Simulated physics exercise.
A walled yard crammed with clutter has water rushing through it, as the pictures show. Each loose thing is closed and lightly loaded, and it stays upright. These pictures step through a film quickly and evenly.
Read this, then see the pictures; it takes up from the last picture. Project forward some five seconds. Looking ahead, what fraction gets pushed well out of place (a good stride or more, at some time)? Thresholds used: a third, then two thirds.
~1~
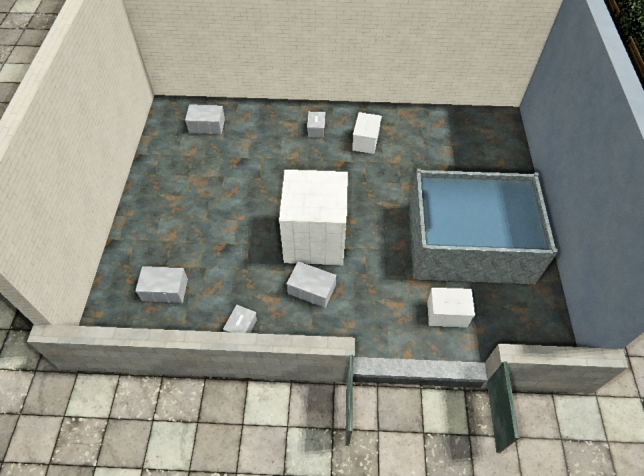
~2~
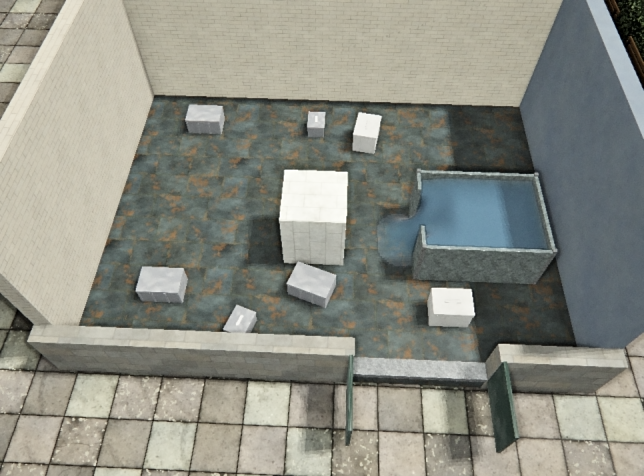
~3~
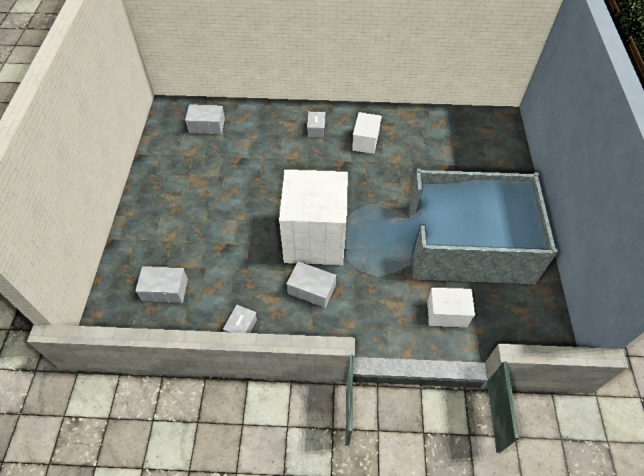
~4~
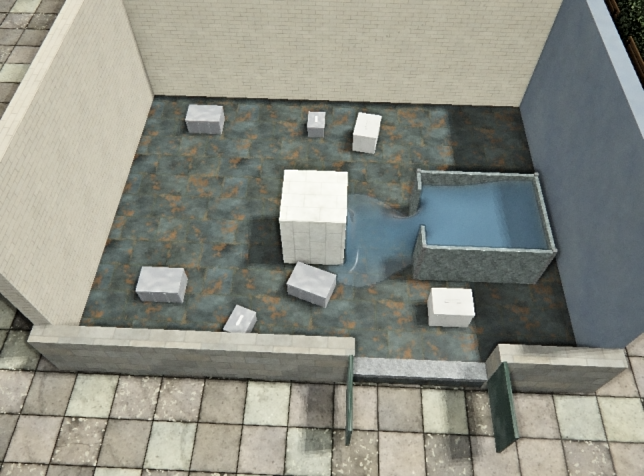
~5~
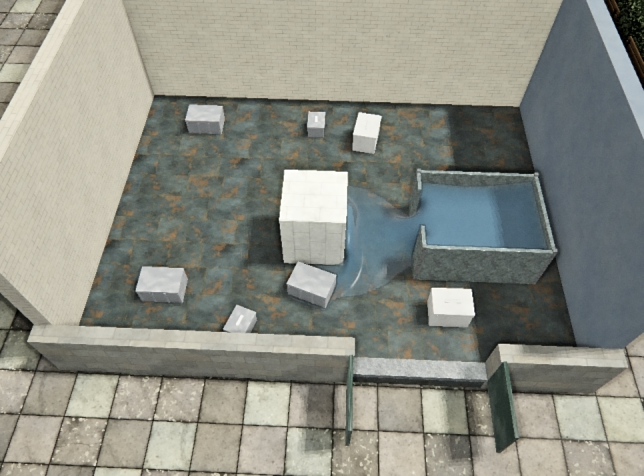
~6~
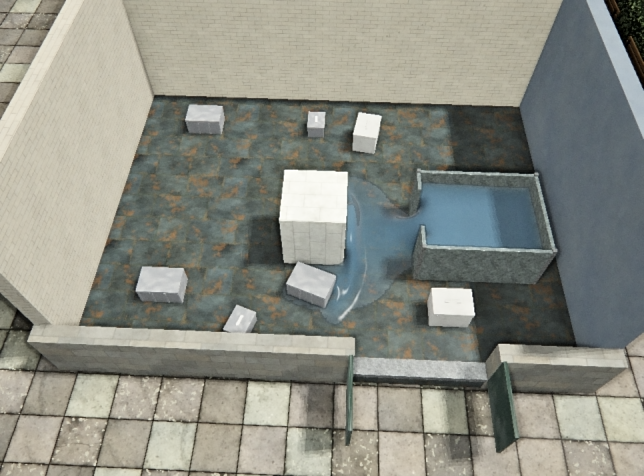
So the part that moves far is between the one-third and two-thirds marks.
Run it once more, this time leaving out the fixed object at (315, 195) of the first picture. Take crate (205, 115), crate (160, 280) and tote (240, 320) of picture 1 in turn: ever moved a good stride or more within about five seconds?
In sequence: Fell short, covered the distance, covered the distance.
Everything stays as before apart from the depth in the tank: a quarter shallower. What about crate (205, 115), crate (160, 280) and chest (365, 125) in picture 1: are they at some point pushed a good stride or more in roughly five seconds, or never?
Note, in sequence: Within that / within that / past that mark.
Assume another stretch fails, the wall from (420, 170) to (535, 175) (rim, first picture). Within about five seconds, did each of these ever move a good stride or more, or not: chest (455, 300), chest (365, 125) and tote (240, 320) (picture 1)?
Well, in order they come out as under that mark, beyond that mark and under that mark.
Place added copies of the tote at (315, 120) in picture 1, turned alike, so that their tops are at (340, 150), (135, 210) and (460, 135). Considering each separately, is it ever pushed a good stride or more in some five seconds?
Here's the rundown: Sent far off, never gets far, and finally never gets far.
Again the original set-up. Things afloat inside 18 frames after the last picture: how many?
It works out to 2.
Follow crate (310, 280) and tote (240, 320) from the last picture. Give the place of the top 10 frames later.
Estimated positions: (264, 292) and (201, 305), approximately.
A moment on, 0 of 7 are well off their spots; 0 afloat.
Next, 4 of 7 are well off their spots; 0 afloat.
Later, 4 of 7 are well off their spots; 2 afloat.
In the end, 4 of 7 are well off their spots, and 4 have been at some point; 1 afloat.
